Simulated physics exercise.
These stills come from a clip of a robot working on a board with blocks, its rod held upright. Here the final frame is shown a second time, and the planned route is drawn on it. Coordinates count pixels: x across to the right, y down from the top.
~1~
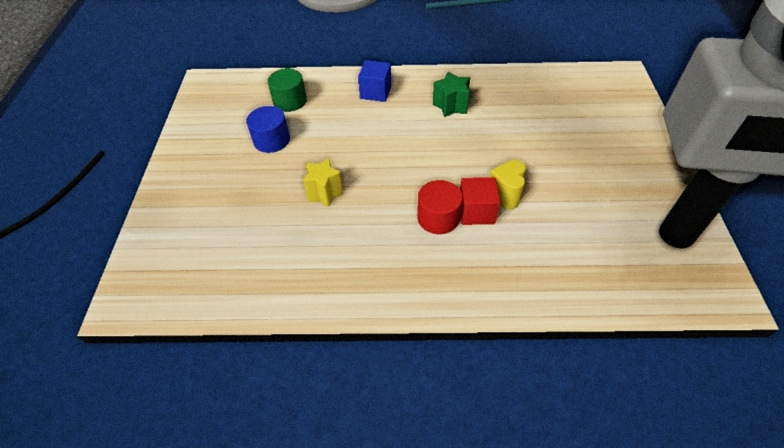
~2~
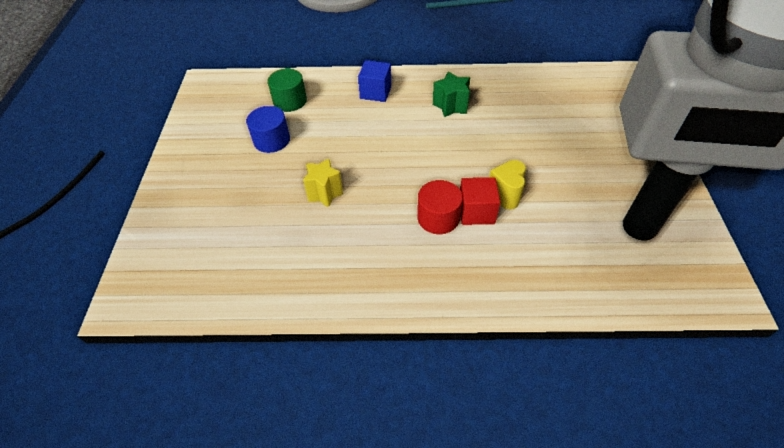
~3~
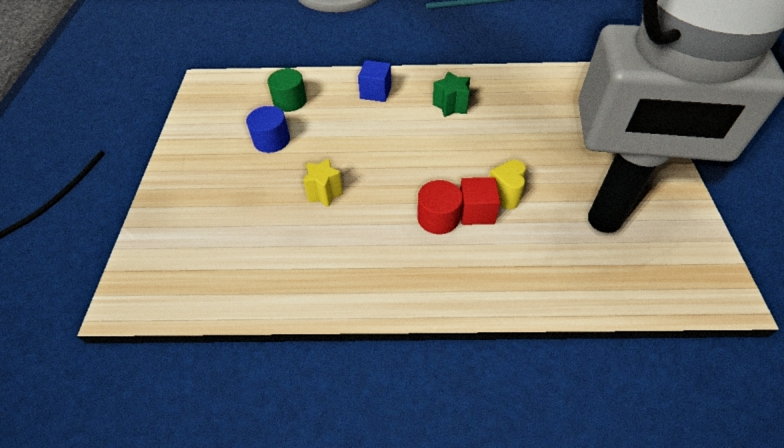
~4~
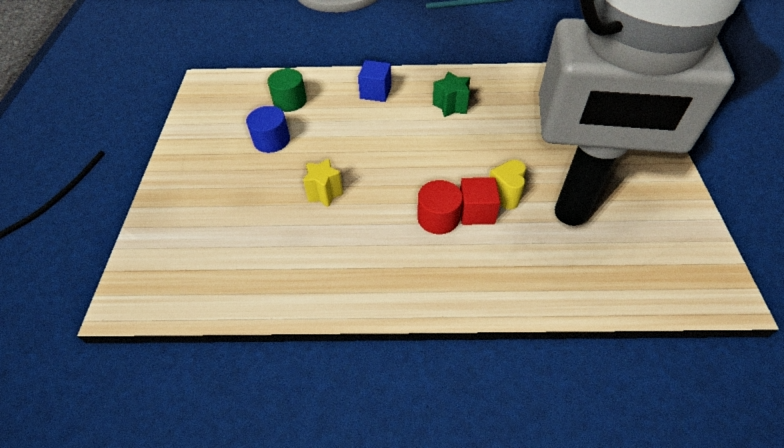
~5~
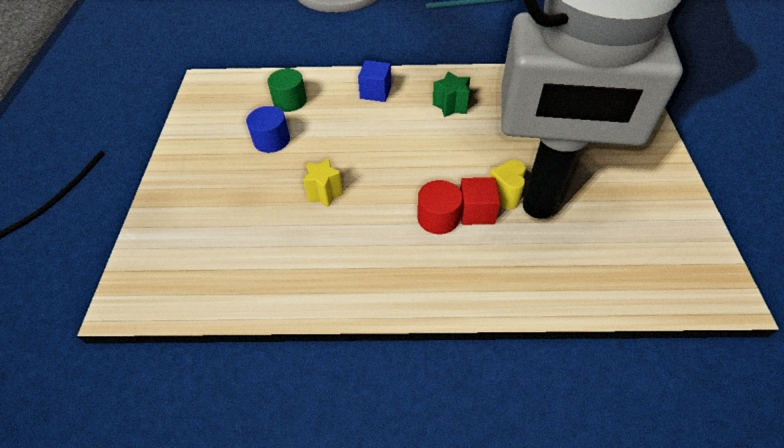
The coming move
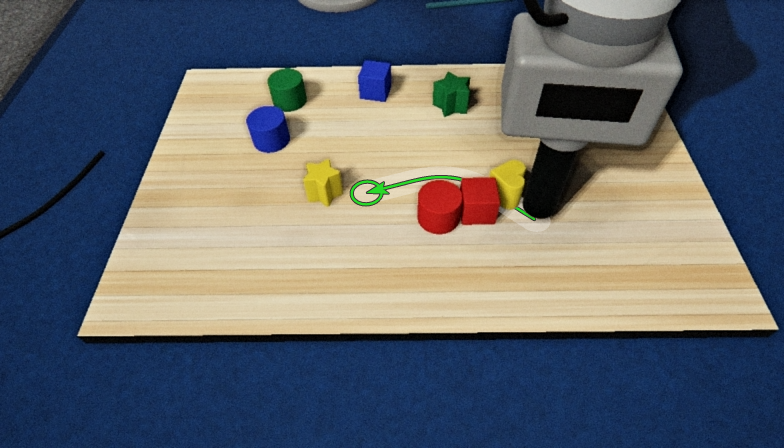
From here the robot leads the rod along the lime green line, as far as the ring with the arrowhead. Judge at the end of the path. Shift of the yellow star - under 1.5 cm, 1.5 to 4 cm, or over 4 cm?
My prediction: Under 1.5 cm.
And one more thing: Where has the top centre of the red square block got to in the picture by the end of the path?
Close to (461, 181).
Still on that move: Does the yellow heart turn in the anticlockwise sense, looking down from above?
Short answer: No.
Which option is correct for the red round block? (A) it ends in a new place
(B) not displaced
A - it ends in a new place.
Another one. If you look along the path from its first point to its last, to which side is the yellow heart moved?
Gets pushed right.
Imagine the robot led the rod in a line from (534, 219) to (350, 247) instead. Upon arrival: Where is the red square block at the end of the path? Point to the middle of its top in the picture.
The middle of the upper face of the red square block will lie at about (452, 183) in the picture.
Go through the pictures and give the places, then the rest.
The first frame shows rod's lower end at (676, 236); yellow star at (320, 171); red round block at (440, 196); red square block at (481, 190); yellow heart at (511, 172).
The second frame shows rod at (639, 229); blocks still.
The third frame shows rod at (604, 221); blocks still.
The fourth frame shows rod at (570, 214); blocks still.
The fifth frame shows rod at (538, 208); yellow star at (320, 171); red round block at (440, 196); red square block at (481, 190); yellow heart at (511, 172).
Drawn move, from (534, 219) via (482, 187) and (424, 179), ending at (367, 193).
The first path, step by step. One third of the way, rod at (484, 176); red round block at (431, 200); red square block at (467, 184), turned 45° anticlockwise; yellow heart at (485, 144), turned 75° clockwise.
Two thirds of the way, rod at (425, 167); red round block at (428, 204); red square block at (461, 181), turned 75° anticlockwise; yellow heart at (479, 141), turned 110° clockwise.
At the end, rod at (366, 181); yellow star still; red round block at (428, 204); red square block at (461, 181), turned 75° anticlockwise; yellow heart at (479, 141), turned 110° clockwise.
